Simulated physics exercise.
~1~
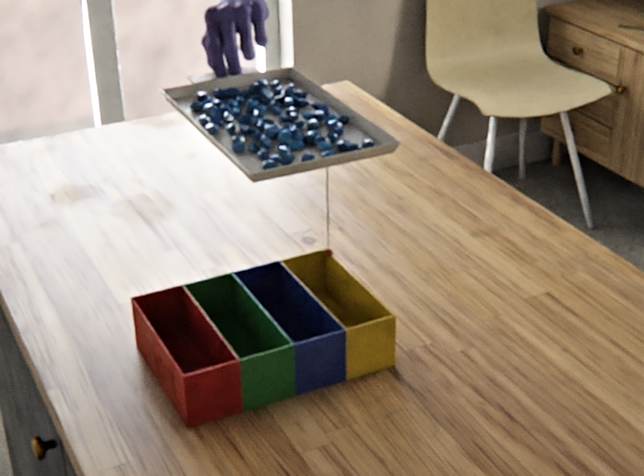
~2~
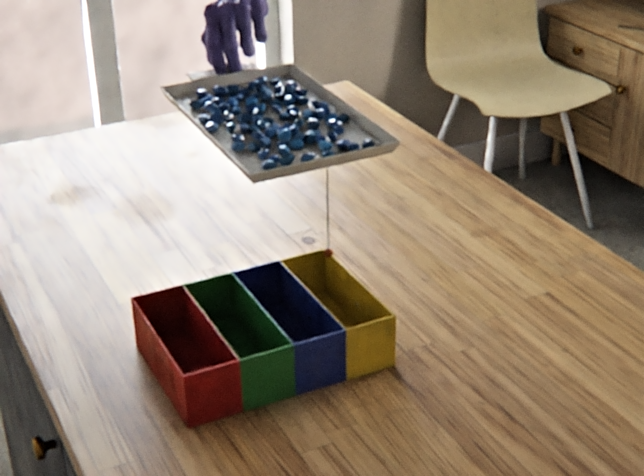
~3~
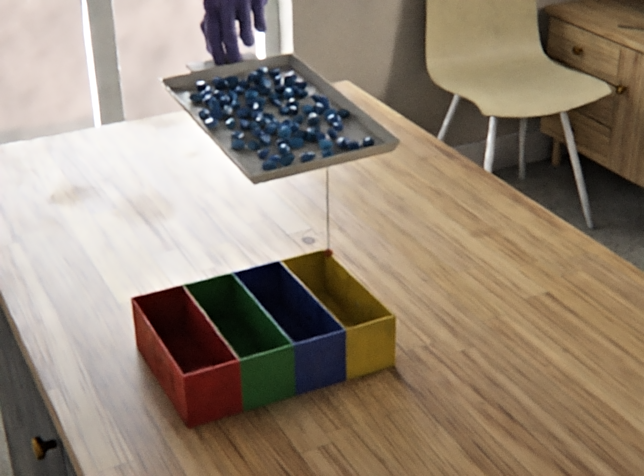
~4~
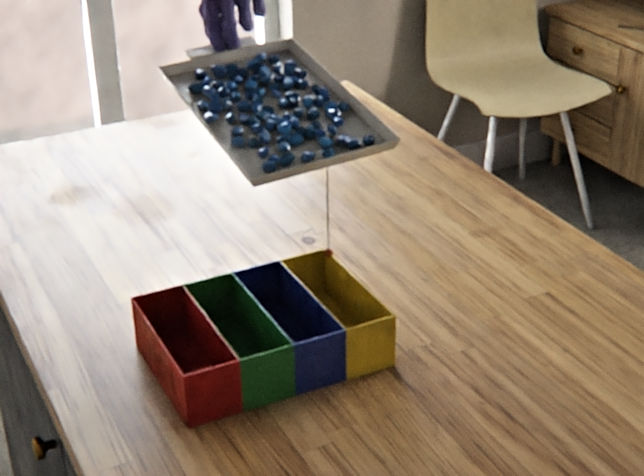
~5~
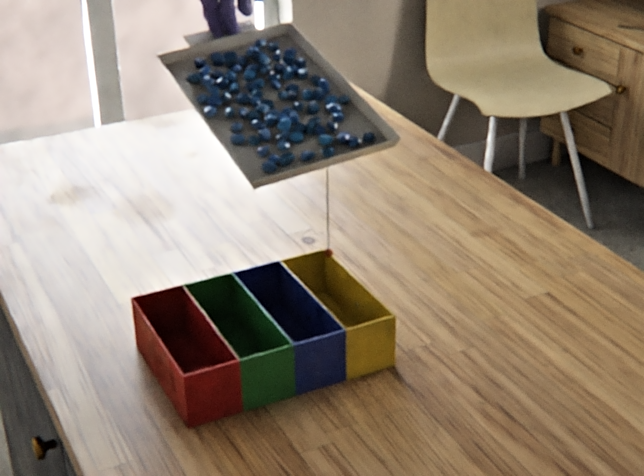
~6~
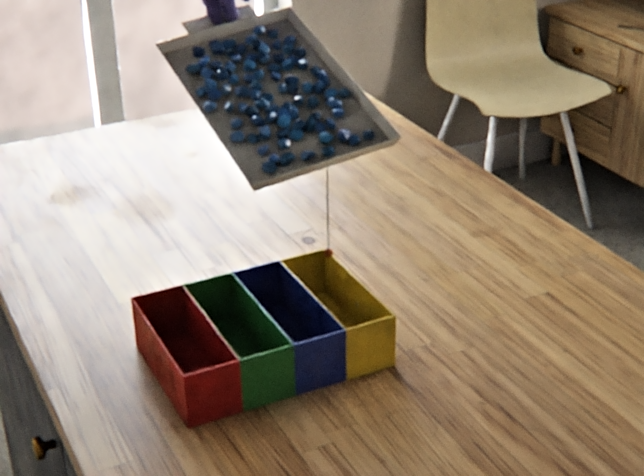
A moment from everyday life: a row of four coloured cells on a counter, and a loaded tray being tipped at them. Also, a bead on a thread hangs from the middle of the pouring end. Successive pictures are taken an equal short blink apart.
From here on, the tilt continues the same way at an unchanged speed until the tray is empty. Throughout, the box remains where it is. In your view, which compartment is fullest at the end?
Fullest: The blue compartment.
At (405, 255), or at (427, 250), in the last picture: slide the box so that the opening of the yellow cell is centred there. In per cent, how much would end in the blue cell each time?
0 and 0 %.
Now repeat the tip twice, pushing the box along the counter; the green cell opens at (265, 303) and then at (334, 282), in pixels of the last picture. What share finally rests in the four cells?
About 100% and about 80%.
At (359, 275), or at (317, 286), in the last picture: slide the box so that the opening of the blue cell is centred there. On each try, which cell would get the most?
For the first spot the answer is the cell in red, and for the second spot it is the green cell.
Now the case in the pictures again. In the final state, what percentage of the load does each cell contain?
Red cell: 0 per cent; green cell: 20 per cent; blue cell: 60 per cent; yellow cell: 20 per cent.
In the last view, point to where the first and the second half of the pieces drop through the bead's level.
The opening part goes through (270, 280); what follows goes through (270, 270).
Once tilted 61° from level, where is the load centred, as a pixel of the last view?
The middle of the pieces sits at roughly (273, 162).
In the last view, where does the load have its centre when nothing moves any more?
It settles centred around (281, 339).
Just after the last frame, tray tipped steeply; the larger part on the tray; roughly a quarter falling or outside the box.
A moment on, tray tipped right over; just a few on the tray; roughly half in the blue cell; roughly a quarter in the green cell; about a tenth in the yellow cell; about a tenth falling or outside the box.
Further on, tray tipped past a quarter turn; roughly two thirds in the blue cell; roughly a quarter in the green cell; roughly a quarter in the yellow cell.
When it is over, tray tipped past a quarter turn; roughly two thirds in the blue cell; roughly a quarter in the green cell; roughly a quarter in the yellow cell; not one in the red cell.
